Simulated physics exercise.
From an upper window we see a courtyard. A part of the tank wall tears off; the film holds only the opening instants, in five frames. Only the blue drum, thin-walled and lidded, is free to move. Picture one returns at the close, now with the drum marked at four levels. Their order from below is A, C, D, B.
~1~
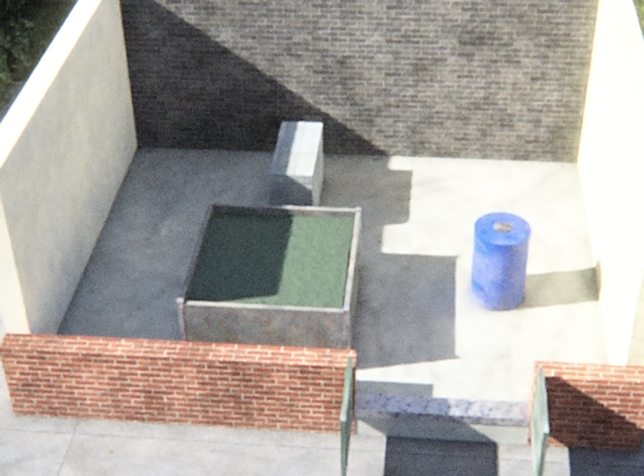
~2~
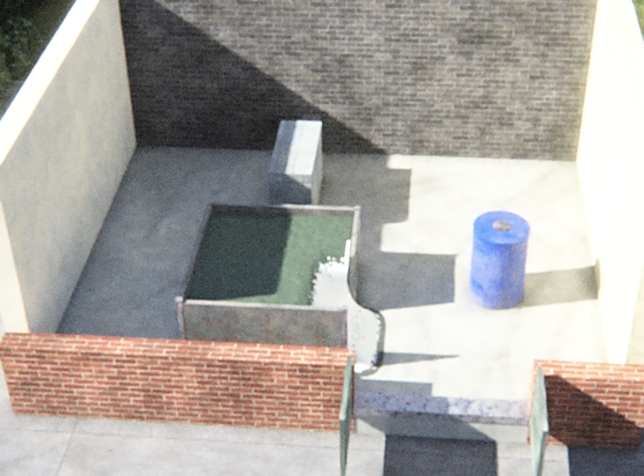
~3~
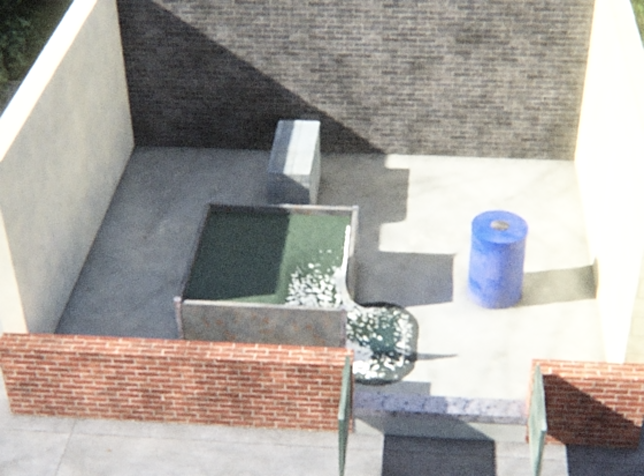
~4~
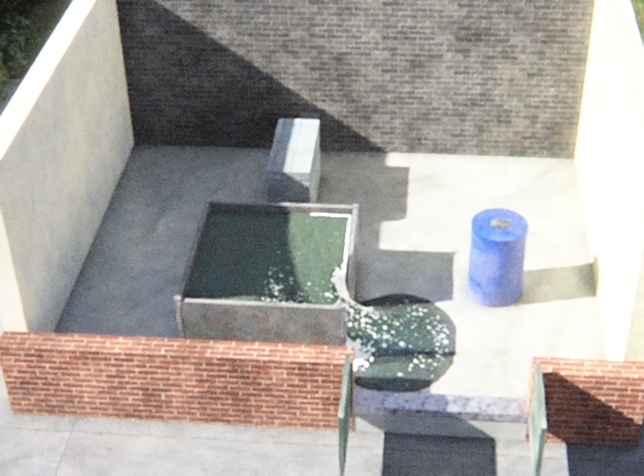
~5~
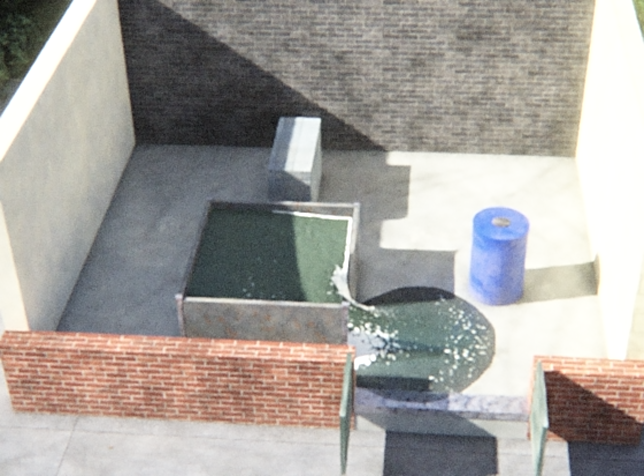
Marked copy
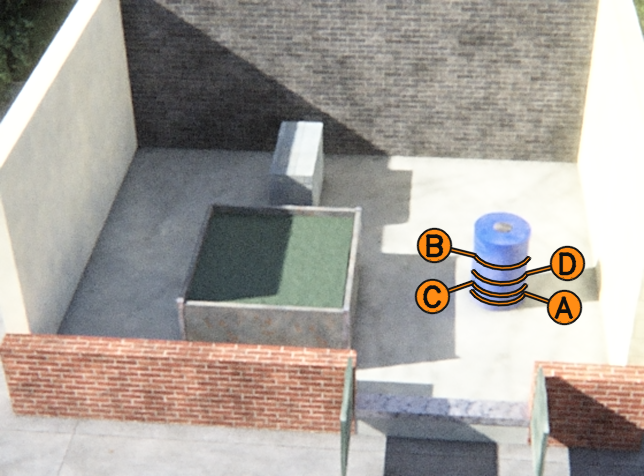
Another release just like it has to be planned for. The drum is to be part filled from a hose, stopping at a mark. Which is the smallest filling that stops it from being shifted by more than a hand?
C.
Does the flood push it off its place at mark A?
Yes.
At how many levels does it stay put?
Three of them.
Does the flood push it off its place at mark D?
No, not at all.
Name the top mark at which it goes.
That would be A.
In orange, A at (498, 303); B at (502, 268); C at (499, 295); D at (500, 283); from the bottom up A, C, D, B.
Choosing A, it is pushed about its own width away.
Choosing B, it does not move.
Choosing C, it does not move.
Choosing D, it does not move.
